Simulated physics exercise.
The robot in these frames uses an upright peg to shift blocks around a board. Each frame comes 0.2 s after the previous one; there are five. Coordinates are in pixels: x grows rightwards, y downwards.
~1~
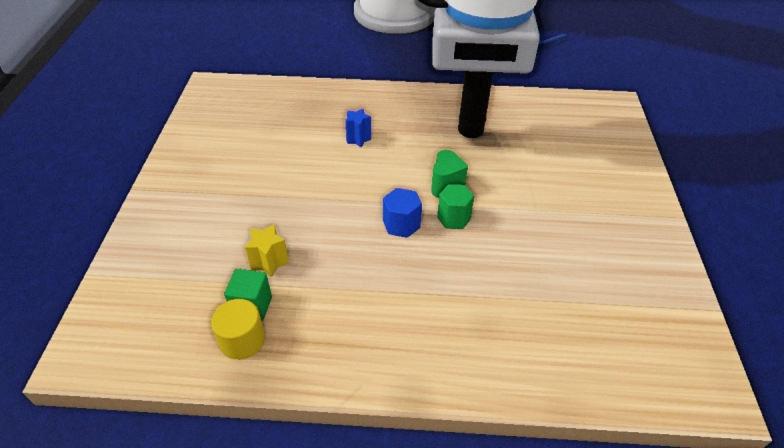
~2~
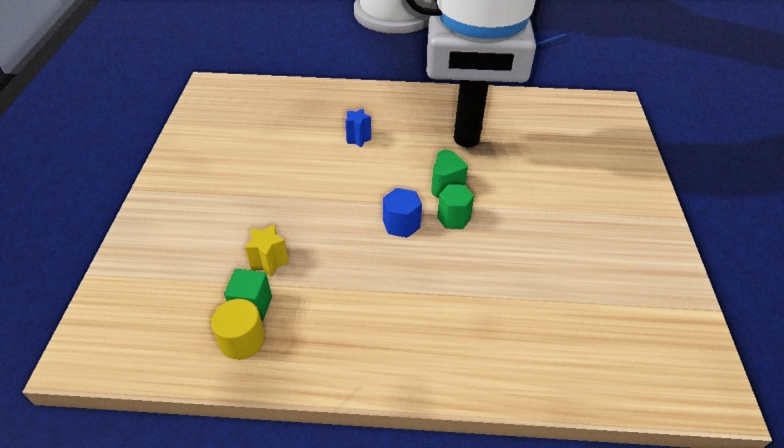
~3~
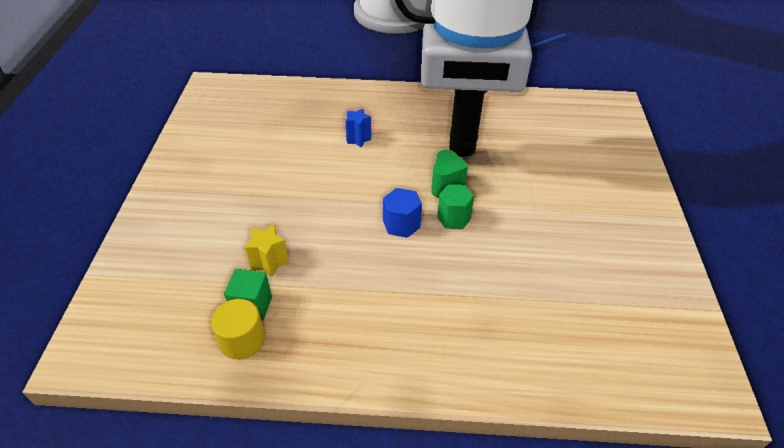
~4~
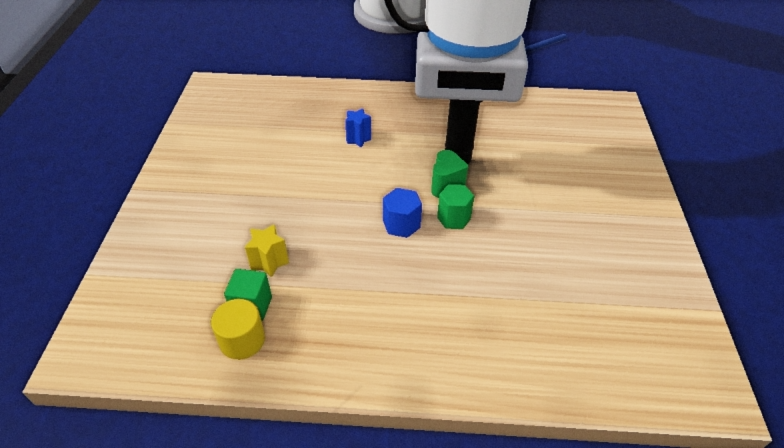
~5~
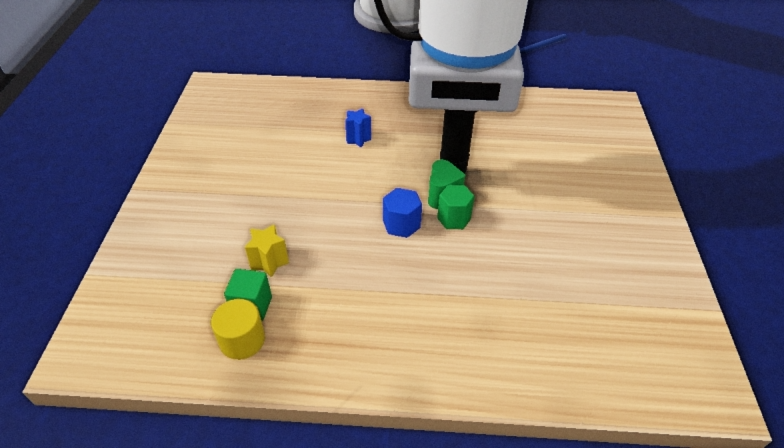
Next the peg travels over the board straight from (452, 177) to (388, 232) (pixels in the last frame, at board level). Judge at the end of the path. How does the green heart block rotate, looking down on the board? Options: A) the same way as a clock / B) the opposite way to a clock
B - the opposite way to a clock.
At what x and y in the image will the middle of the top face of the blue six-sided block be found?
(369, 230)
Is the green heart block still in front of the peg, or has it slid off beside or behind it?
I'd say it has come free.
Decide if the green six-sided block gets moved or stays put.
That block gets shifted.
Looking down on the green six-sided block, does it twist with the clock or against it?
From above, the turn goes anticlockwise.
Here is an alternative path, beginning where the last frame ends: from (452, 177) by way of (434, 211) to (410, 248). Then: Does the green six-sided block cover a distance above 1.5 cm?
In short: Yes.
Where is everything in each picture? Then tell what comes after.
Peg's lower end at (471, 131); blue six-sided block at (403, 200); green heart block at (449, 162); green six-sided block at (457, 194), in the first picture.
Peg at (467, 140); blocks still, in the second picture.
Peg at (462, 149); blocks still, in the third picture.
Peg at (458, 159); blocks still, in the fourth picture.
Peg at (453, 169); blue six-sided block at (403, 200); green heart block at (445, 173); green six-sided block at (457, 195), in the fifth picture.
What follows on the original path. One third of the way, peg at (432, 186); green heart block at (431, 191), turned 30° anticlockwise; green six-sided block at (461, 203), turned 50° anticlockwise.
Two thirds of the way, peg at (411, 204); blue six-sided block at (389, 214), turned 55° clockwise; green heart block at (428, 208), turned 80° anticlockwise; green six-sided block at (462, 204), turned 55° anticlockwise.
At the end, peg at (388, 224); blue six-sided block at (369, 230), turned 60° clockwise; green heart block at (428, 211), turned 95° anticlockwise; green six-sided block at (462, 204), turned 55° anticlockwise.
